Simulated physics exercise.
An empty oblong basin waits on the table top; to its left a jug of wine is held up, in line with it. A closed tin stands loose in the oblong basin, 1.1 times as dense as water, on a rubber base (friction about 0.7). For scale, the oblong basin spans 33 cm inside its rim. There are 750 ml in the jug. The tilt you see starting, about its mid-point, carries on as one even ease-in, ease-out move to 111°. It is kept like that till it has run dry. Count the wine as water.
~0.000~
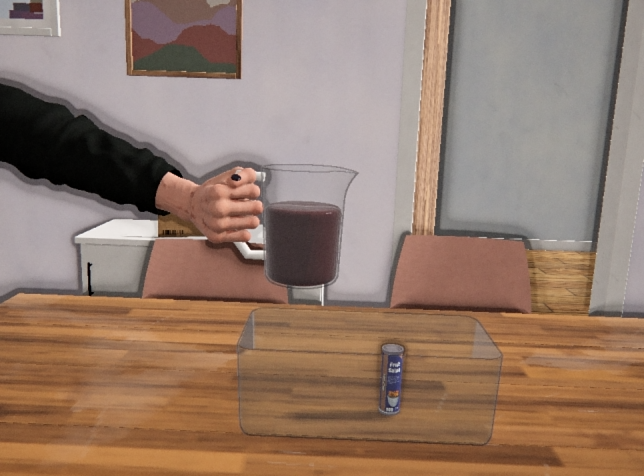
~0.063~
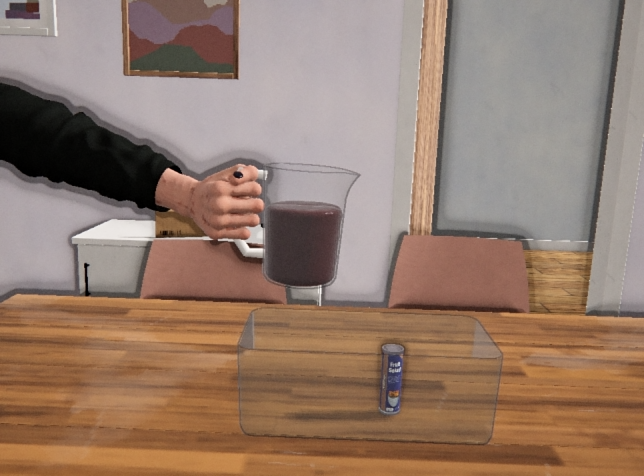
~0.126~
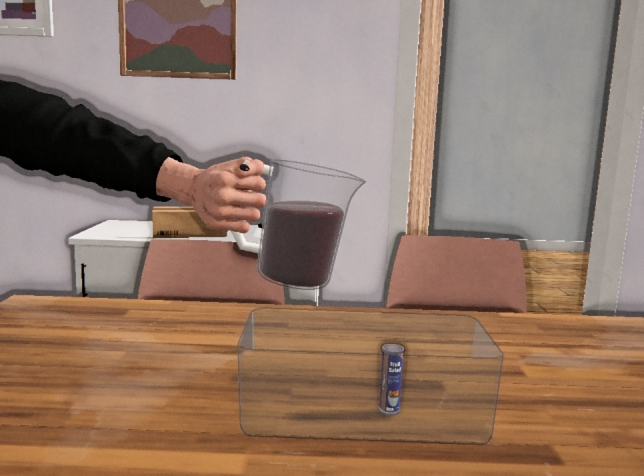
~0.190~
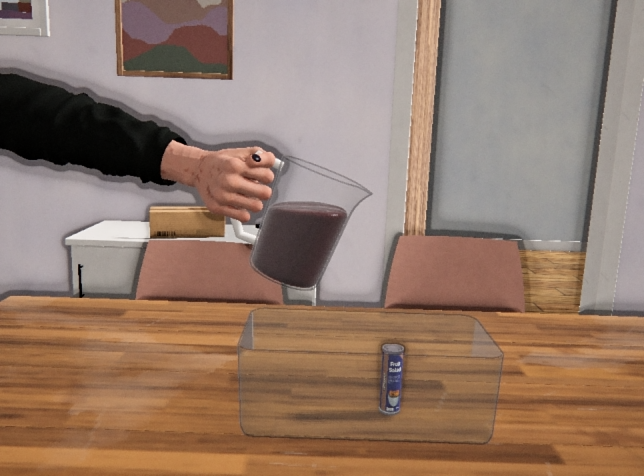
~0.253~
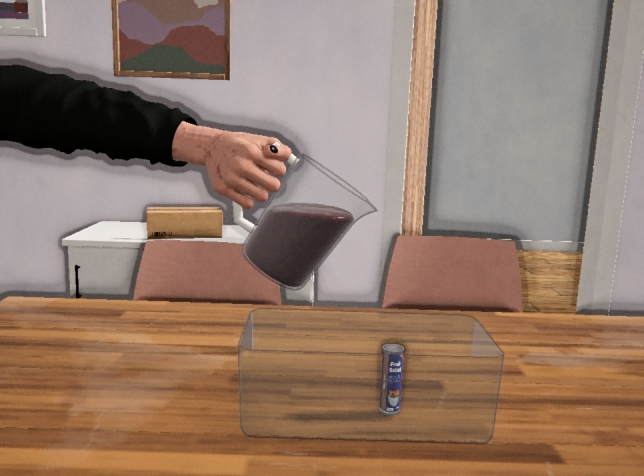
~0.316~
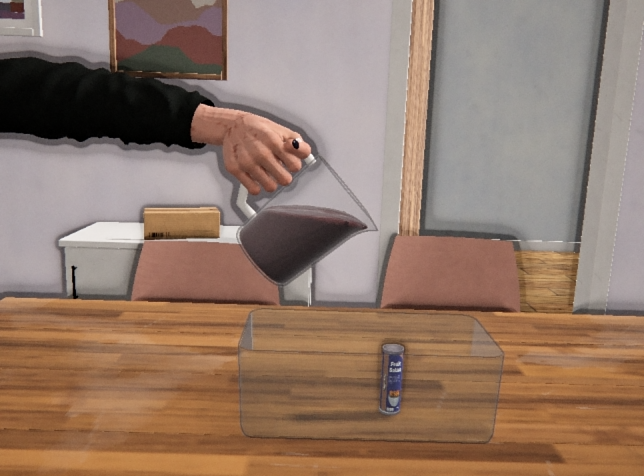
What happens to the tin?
It goes over.
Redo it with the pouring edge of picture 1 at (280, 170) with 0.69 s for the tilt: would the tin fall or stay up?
Then it keeps standing.
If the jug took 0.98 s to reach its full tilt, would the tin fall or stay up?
The tin falls.
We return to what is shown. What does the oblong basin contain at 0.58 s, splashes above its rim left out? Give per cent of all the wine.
Near 14 in a hundred.
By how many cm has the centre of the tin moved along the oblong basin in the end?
About 7.0 cm.
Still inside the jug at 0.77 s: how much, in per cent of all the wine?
About 14 per cent.
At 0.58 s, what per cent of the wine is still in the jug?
Near 62 in a hundred.
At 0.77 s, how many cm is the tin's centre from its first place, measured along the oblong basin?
Some 0 cm.
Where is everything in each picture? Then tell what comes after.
The first picture shows tilt 0°; pouring edge (358, 171); surface from (265, 205) to (342, 208); the oblong basin's rim runs from (246, 327) to (489, 337); the tin's top is at (393, 351).
The second picture shows tilt 2°; pouring edge (361, 173); surface from (266, 205) to (342, 208).
The third picture shows tilt 9°; pouring edge (366, 180); surface from (268, 206) to (344, 209).
The fourth picture shows tilt 20°; pouring edge (373, 192); surface from (268, 209) to (348, 210).
The fifth picture shows tilt 33°; pouring edge (378, 209); surface from (257, 223) to (356, 215).
The sixth picture shows tilt 48°; pouring edge (379, 229); surface from (243, 224) to (367, 222).
Then, 0.58 s in, the tilt is 104° and 62 per cent is still to pour; the tin stands where it began.
Then, 0.77 s in, the tilt is 111° and 15 per cent is still to pour; the tin stands where it began.
Then, 0.97 s in, the tilt is 111° and 1 per cent is still to pour; the tin lies on its side.
Then, 1.19 s in, the tilt is 111° and 0 per cent is still to pour; the tin lies on its side.
Finally, the tin lies on its side.
